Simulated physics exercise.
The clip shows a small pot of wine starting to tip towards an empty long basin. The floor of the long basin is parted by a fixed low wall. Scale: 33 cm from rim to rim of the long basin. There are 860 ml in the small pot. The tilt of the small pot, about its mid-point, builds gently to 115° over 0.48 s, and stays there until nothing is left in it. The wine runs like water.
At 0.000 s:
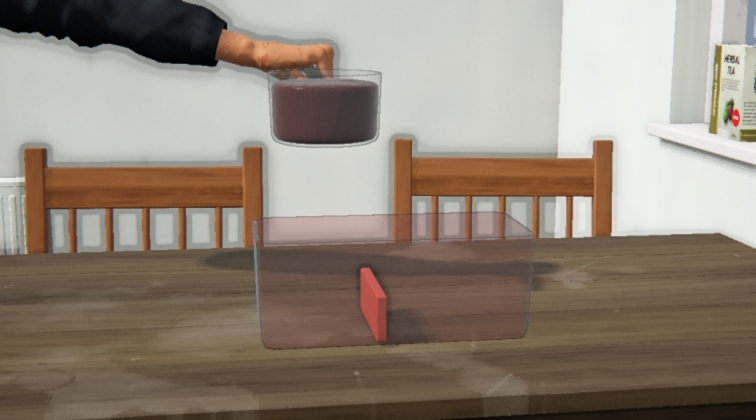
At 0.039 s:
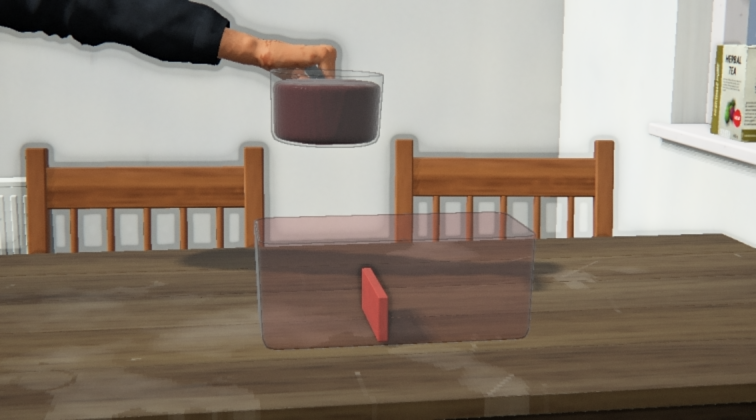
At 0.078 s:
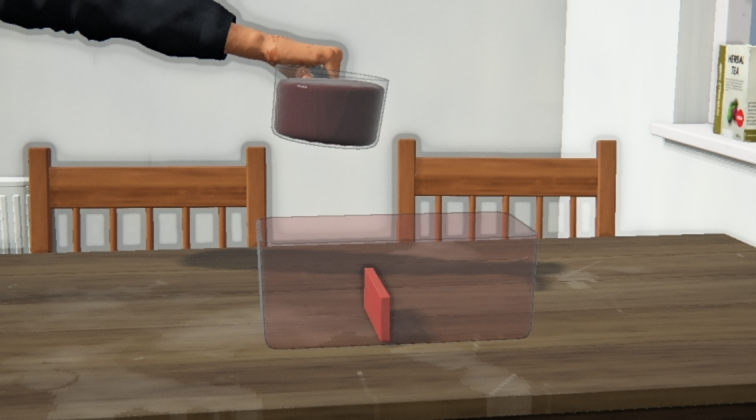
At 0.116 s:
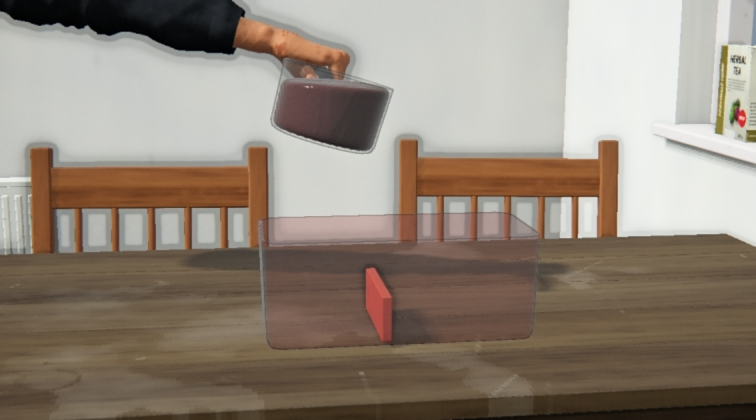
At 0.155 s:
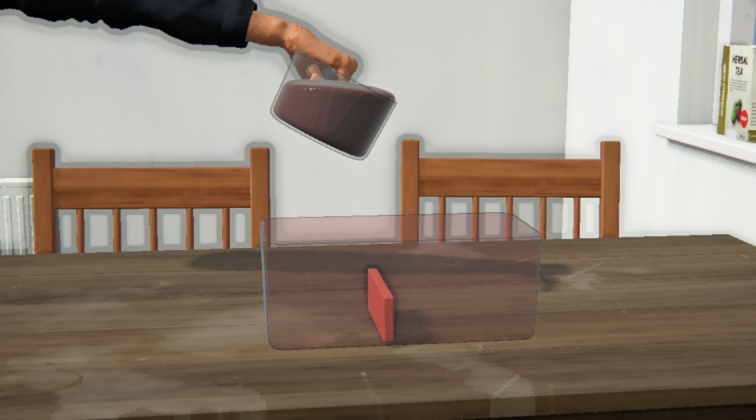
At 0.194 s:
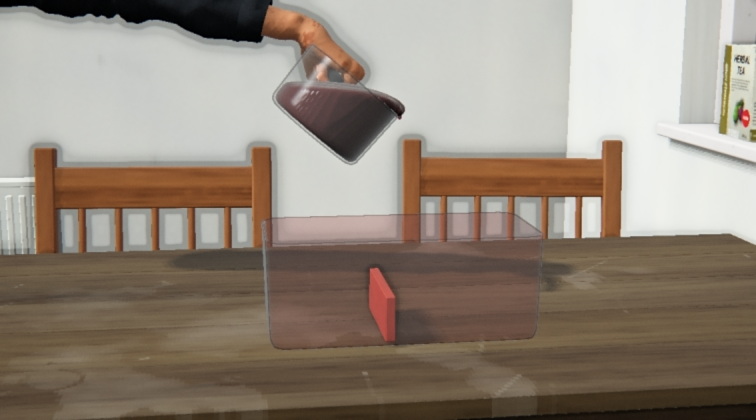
At a wooden dining table, a hand tilting a small clear pot of dark wine rightward above a long basin, liquid reaching the rim.
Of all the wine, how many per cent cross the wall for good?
The far part has some 88 per cent.
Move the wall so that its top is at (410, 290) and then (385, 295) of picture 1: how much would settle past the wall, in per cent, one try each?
First 50, then 80 per cent.
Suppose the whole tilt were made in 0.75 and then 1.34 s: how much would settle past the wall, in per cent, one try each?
In turn about 95 and 100 per cent.
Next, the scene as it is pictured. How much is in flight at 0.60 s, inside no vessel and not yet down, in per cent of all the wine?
Near 9 in a hundred.
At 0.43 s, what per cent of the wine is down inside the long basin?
Near 34 in a hundred.
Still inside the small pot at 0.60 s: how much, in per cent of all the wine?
About 2 per cent.
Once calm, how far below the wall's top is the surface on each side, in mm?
Left about 52 mm, right about 26 mm.
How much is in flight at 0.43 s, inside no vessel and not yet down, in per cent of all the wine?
Some 44 per cent.
Then, 0.43 s in, the tilt is 112° and 21 per cent is still to pour, 0 is left of the wall and 35 right of it.
Then, 0.60 s in, the tilt is 115° and 2 per cent is still to pour, 4 is left of the wall and 85 right of it.
Then, 0.78 s in, the tilt is 115° and 0 per cent is still to pour, 8 is left of the wall and 88 right of it.
Then, 0.98 s in, the tilt is 115° and 0 per cent is still to pour, 9 is left of the wall and 88 right of it.
Finally, 9 per cent lies left of the wall, 88 right of it and 3 outside.
